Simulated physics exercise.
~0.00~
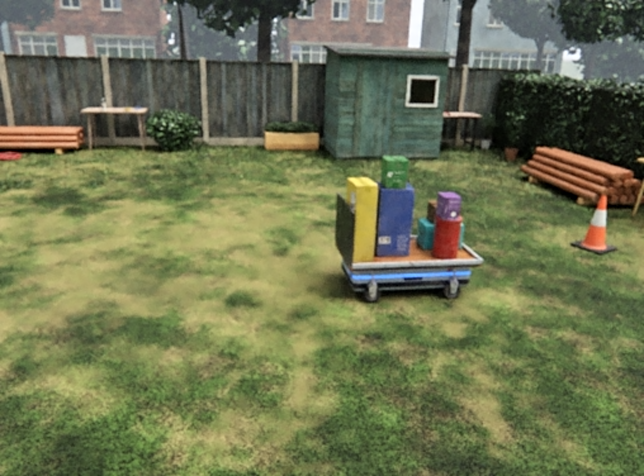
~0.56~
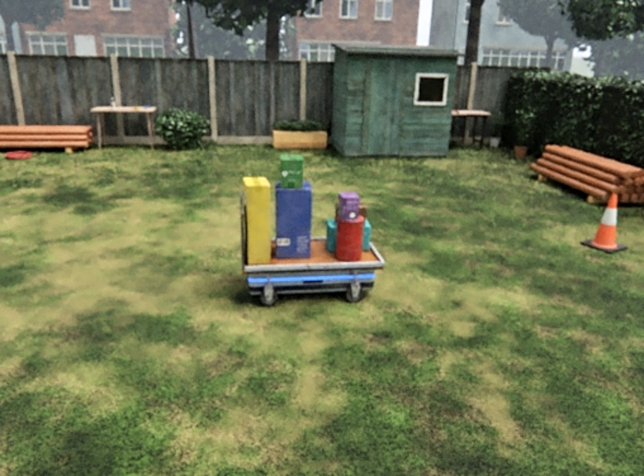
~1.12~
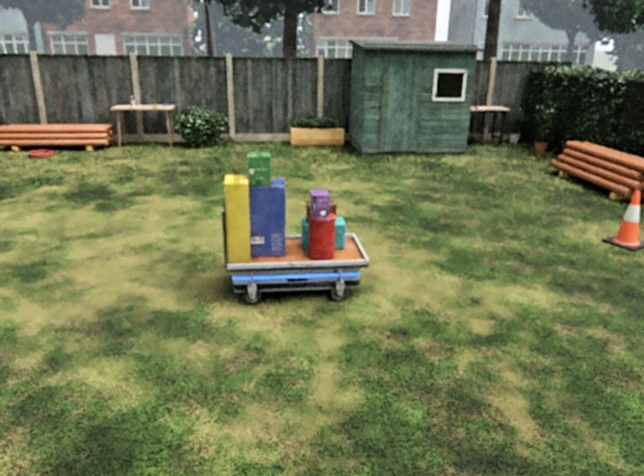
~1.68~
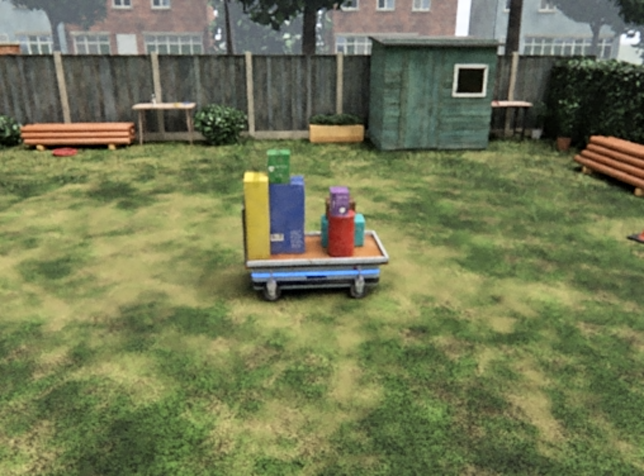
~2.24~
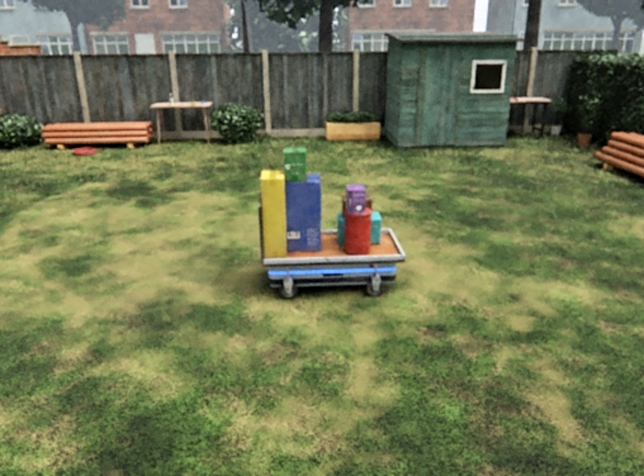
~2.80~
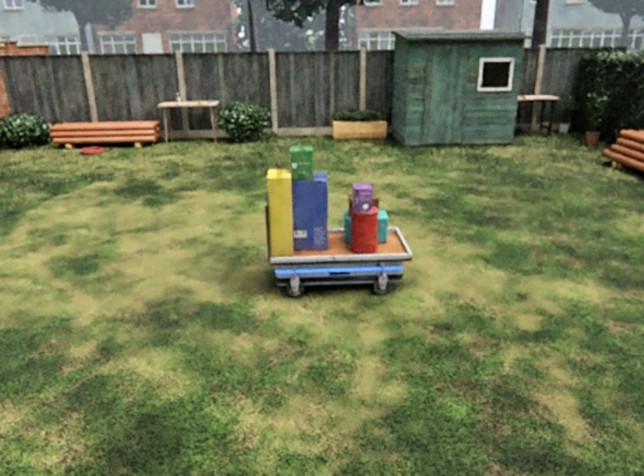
A low cart carrying colourful boxes rolls left across a lawn and stops, everything still upright.
